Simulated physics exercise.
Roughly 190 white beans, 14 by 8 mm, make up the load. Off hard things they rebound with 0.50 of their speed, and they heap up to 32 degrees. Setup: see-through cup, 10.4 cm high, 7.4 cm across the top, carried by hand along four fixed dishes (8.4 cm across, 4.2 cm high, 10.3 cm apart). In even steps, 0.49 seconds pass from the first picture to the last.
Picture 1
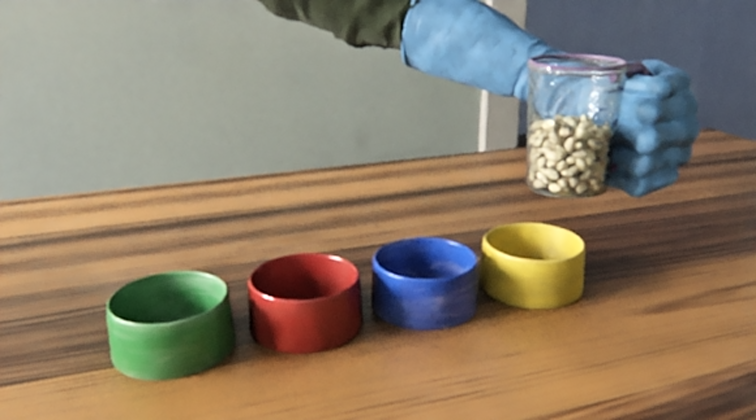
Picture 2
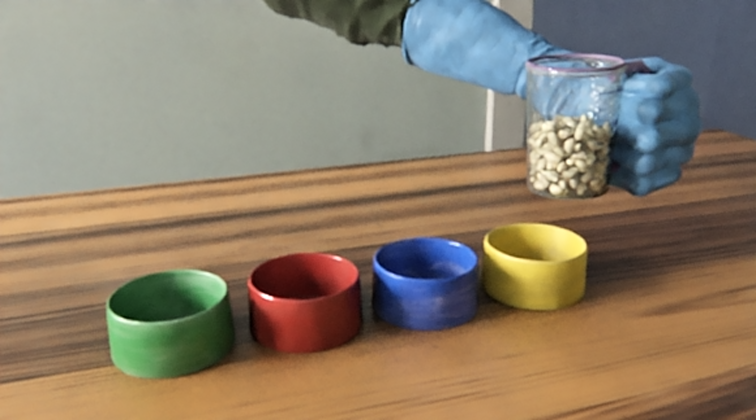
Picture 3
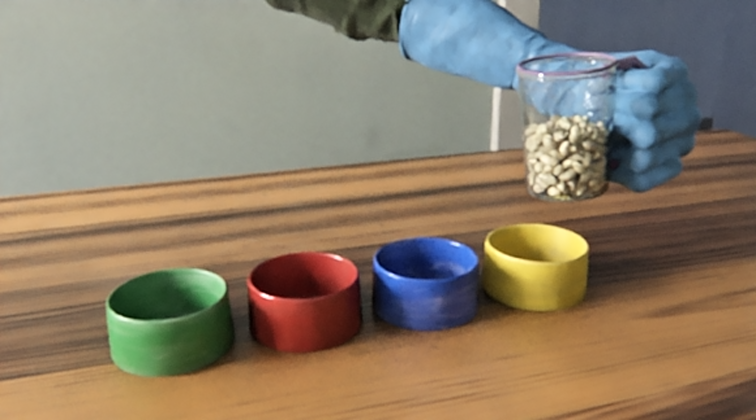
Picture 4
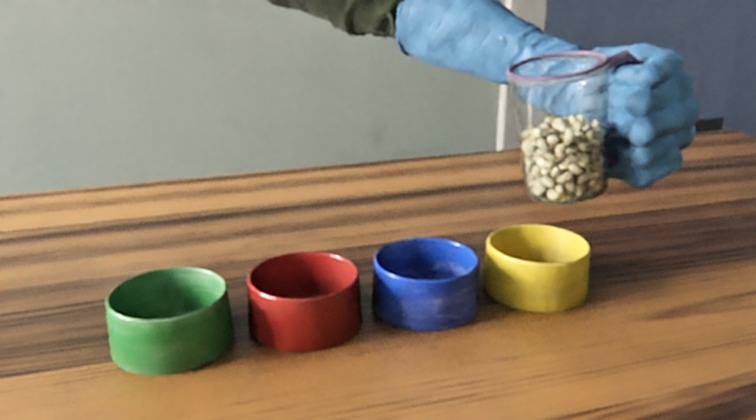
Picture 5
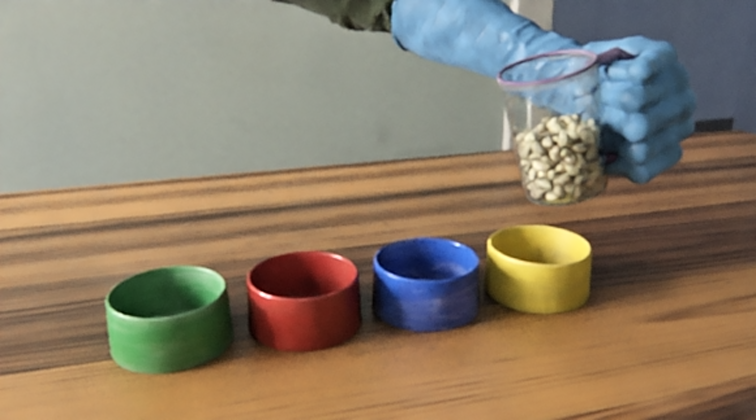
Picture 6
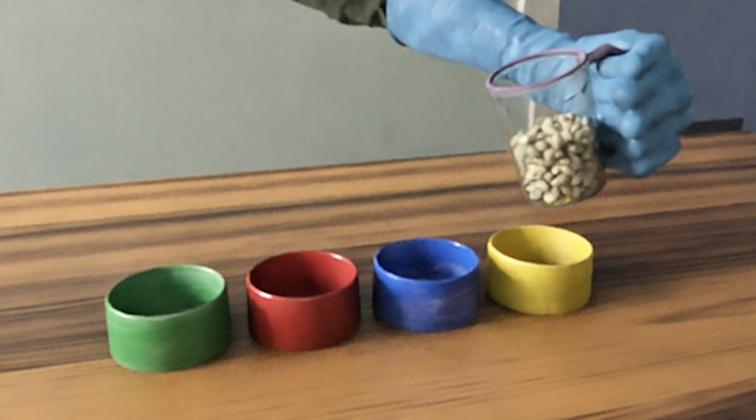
A blue-gloved hand, its arm in a dark green sleeve, holds a clear cup of whitish beans above a striped wooden table, seen from slightly above against a grey wall. Four round dishes stand in a row below, green, red, blue and yellow from left to right. The hand gradually tilts the cup to the left, shifting it slightly that way, while the dishes stay put.
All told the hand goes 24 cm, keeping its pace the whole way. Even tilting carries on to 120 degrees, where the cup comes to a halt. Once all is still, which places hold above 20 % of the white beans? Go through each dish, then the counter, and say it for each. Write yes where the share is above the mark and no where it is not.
Red: Yes, blue: No, green: No, yellow: No, counter: No.
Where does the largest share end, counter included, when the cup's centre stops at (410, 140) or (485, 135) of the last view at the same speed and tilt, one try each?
I'd expect red to win the first try and blue the second.
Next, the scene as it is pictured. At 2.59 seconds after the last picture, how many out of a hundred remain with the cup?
0 per cent.
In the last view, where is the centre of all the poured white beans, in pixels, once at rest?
(294, 294).
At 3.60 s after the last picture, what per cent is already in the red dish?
Some 95 in a hundred by then.
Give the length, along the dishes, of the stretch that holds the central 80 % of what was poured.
I'd estimate close to 5 cm.
Then, 1.55 s after the last picture, tilt 90 degrees; cup holds 100 %.
Then, 2.59 s after the last picture, tilt 120 degrees; cup holds 0 %, red 95 %.
Then, 3.60 s after the last picture, tilt 120 degrees; cup holds 0 %, red 95 %.
In the end, red 95 %, blue 0 %, green 0 %, yellow 0 %, counter 5 %.
